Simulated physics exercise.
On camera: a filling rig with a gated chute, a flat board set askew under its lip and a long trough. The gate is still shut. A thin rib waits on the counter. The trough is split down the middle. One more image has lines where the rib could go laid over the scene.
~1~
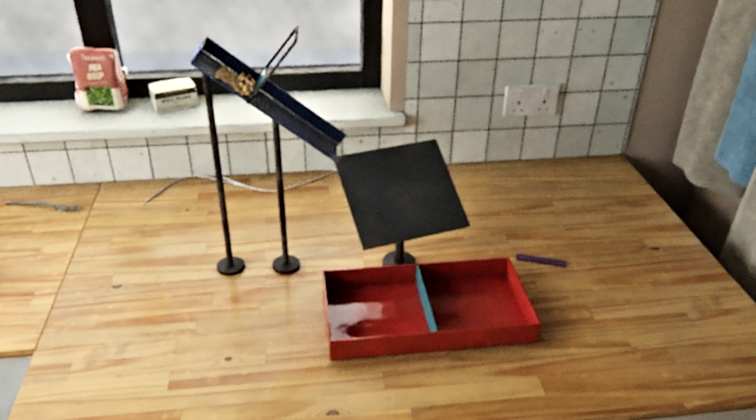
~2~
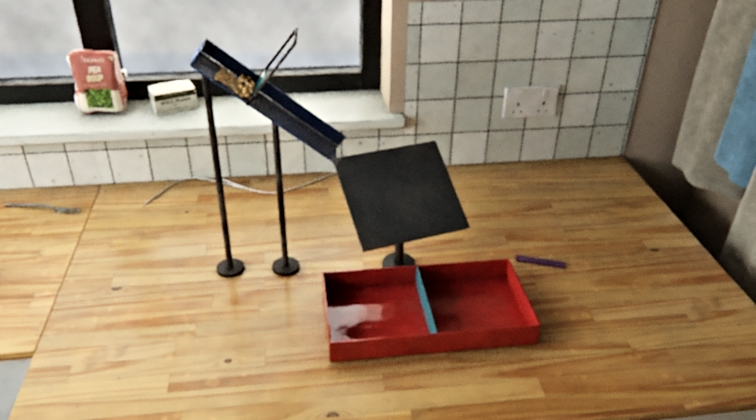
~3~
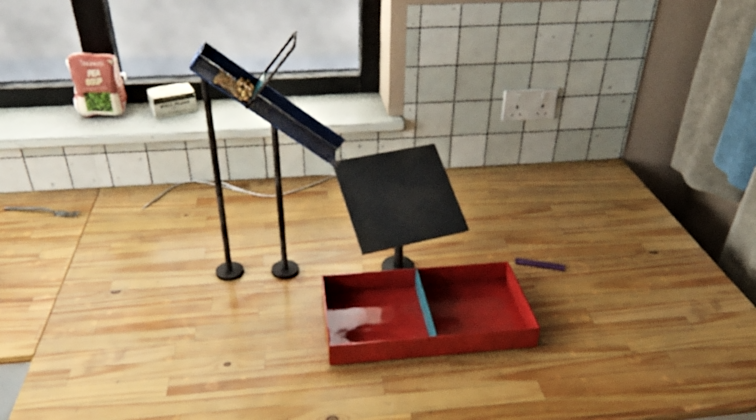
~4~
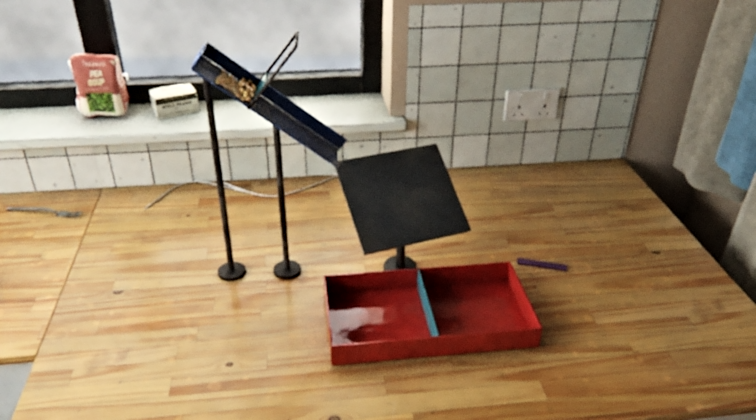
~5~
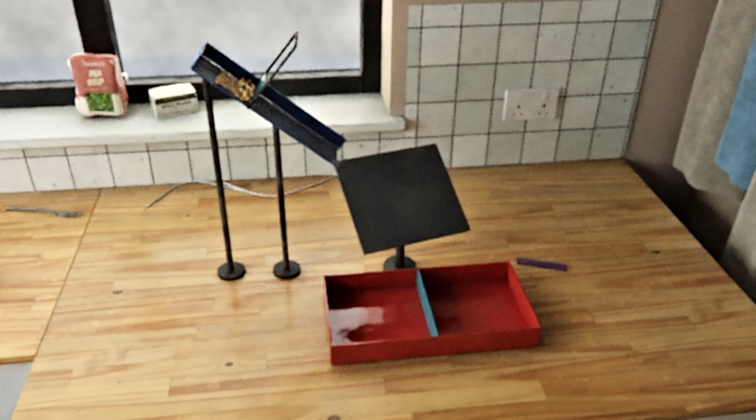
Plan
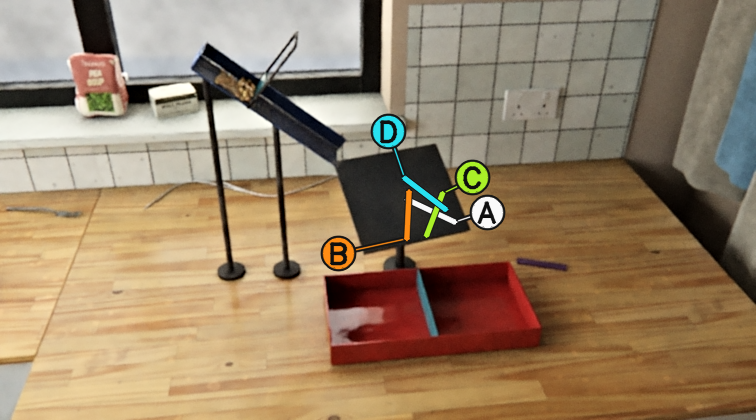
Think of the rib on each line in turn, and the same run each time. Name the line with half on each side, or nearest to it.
C beats the others.
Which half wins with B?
More lands on the left.
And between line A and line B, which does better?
Here it is line A.
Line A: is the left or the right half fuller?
Right.
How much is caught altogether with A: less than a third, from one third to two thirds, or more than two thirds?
More than two thirds.
On the marked copy, line A from (407, 199) to (454, 221); line B from (409, 191) to (406, 238); line C from (442, 193) to (426, 235); line D from (404, 178) to (445, 209).
For line A, of what is caught, close to a quarter in the left half, the bulk in the right.
For line B, of what is caught, all but a few in the left half, only a few in the right.
For line C, of what is caught, close to half in the left half, close to half in the right.
For line D, of what is caught, a small share in the left half, the bulk in the right.
